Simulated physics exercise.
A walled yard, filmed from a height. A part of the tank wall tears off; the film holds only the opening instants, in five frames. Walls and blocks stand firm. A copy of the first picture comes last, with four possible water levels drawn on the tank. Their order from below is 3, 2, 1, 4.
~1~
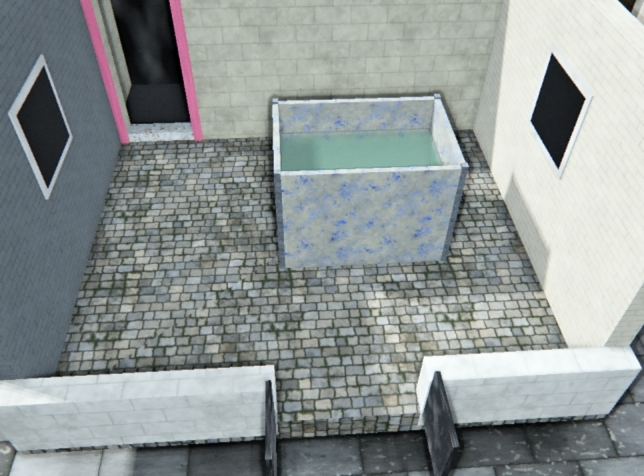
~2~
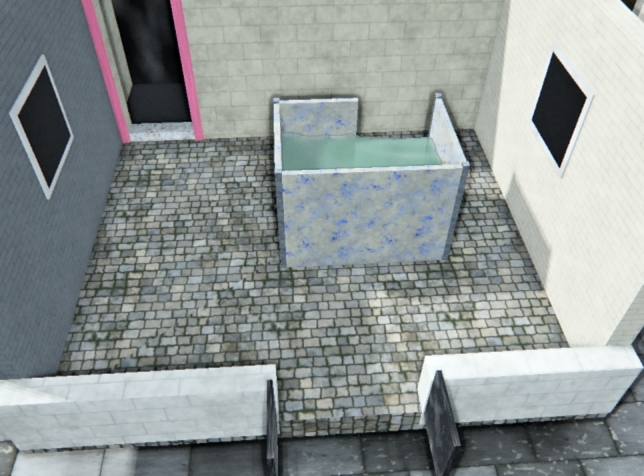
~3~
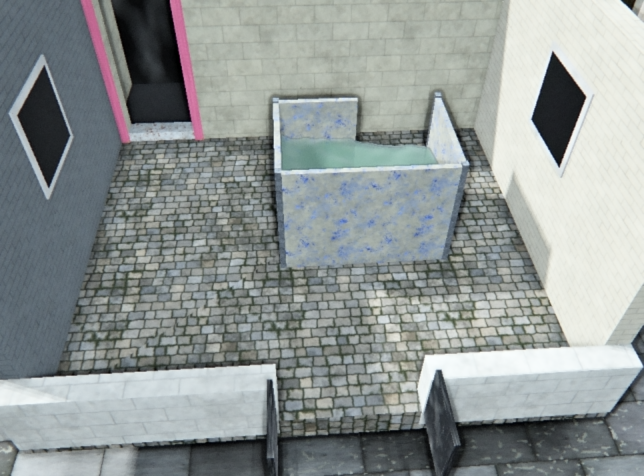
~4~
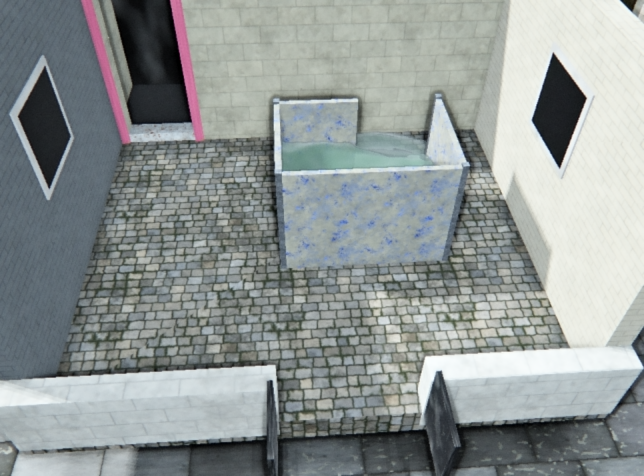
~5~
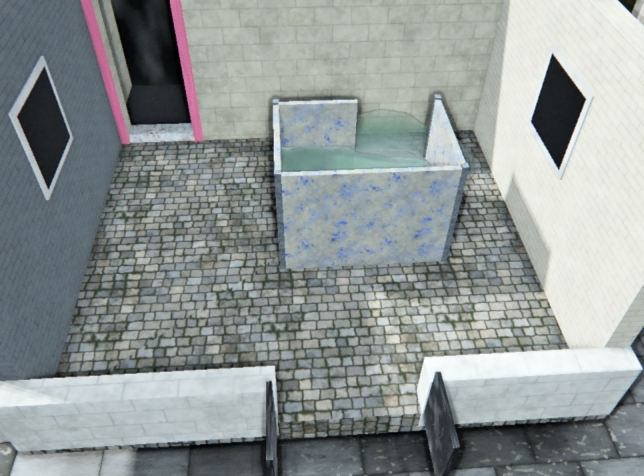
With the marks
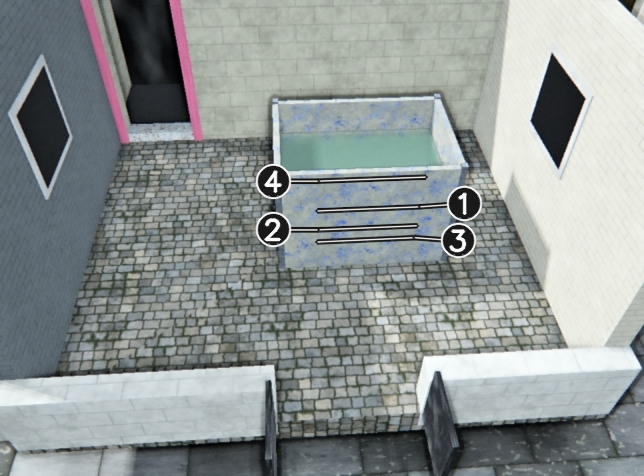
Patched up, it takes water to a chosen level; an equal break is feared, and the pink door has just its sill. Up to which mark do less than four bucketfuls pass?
Take 1.
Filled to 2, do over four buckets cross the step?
No, that is safe.
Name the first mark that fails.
4.
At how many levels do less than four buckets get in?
Three of the four.
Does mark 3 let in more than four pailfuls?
No, not at all.
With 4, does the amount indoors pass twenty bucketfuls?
No.
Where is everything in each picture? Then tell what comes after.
The first frame shows water in the tank at rest, its middle at (362, 162); foot of the pink doorway at (162, 141); open gate at (350, 358).
In the second frame, water covers 2 % of the ground, its front hidden from here.
In the third frame, water covers 4 % of the ground, its front hidden from here.
In the fourth frame, water covers 9 % of the ground, its front hidden from here.
The fifth frame shows front seen at (464, 169), 14 % of the ground wet.
On the marked copy, 1 at (369, 208); 2 at (367, 227); 3 at (366, 239); 4 at (371, 179); from the bottom up 3, 2, 1, 4.
With 1, a bucket or two gets in.
With 2, a splash gets over, under a bucket.
With 3, nothing gets over.
With 4, about 10 bucketfuls get in.
